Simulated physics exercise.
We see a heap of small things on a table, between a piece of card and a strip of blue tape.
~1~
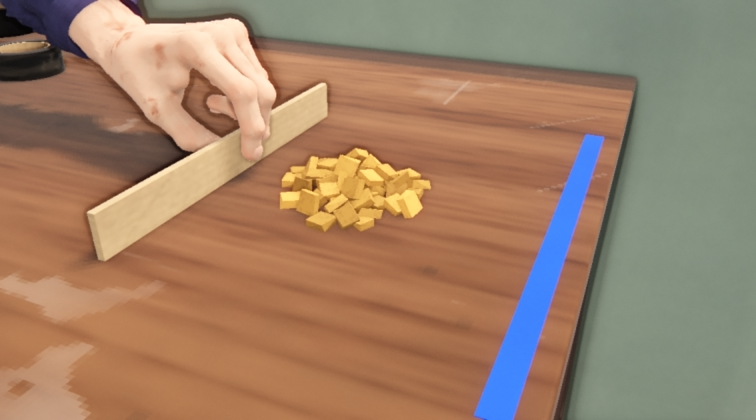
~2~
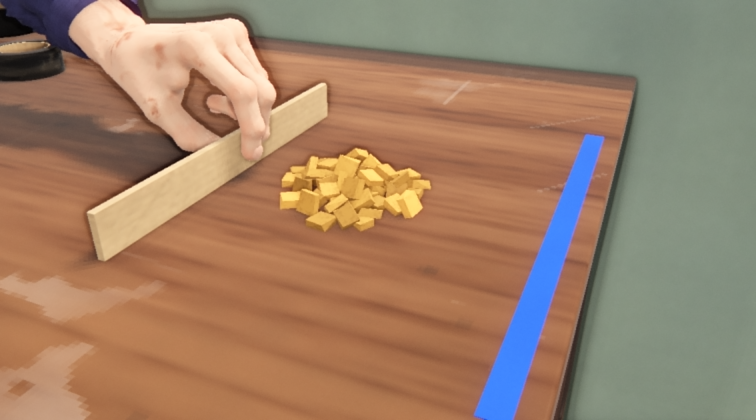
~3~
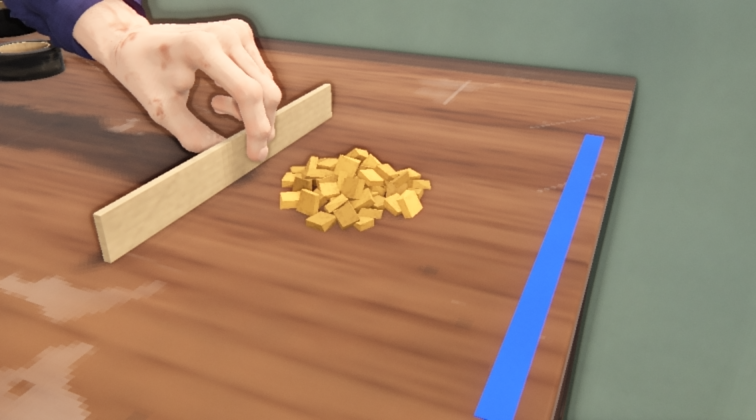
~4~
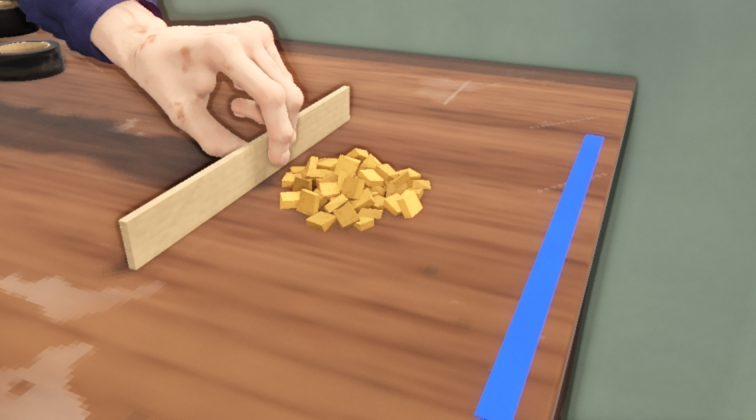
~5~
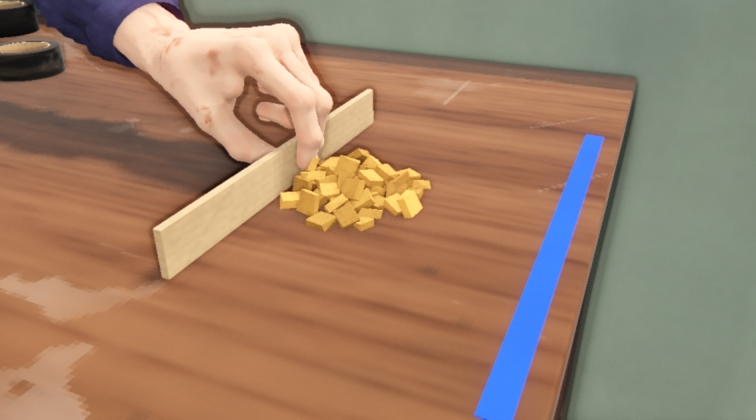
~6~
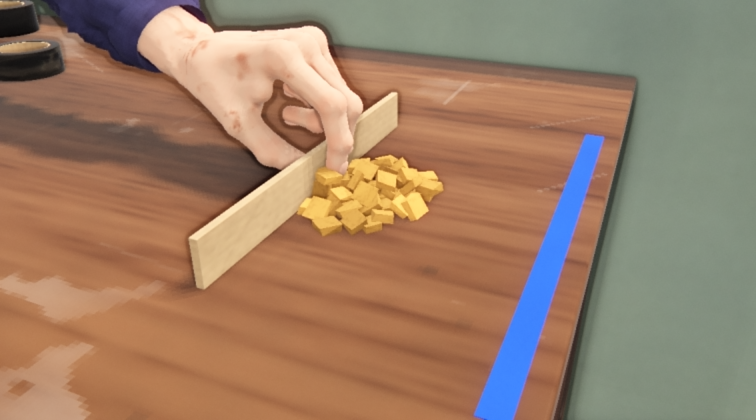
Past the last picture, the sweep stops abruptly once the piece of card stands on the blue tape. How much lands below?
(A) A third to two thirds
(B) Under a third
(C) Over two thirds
Over two thirds (C).
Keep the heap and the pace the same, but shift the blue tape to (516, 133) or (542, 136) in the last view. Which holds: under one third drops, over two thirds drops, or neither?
For the first place it's below one third, and for the second it's less than a third.
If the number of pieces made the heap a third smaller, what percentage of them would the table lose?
That works out to something like 90 percent.
Shortly afterwards, piece of card still moving, near (446, 168); heap all on the table, its front near (524, 237).
Next, piece of card stopped at the blue tape; heap near two thirds over the edge.
Some moments later, piece of card stopped at the blue tape; heap all but a few over the edge.
In the end, piece of card stopped at the blue tape; heap all but a few over the edge.
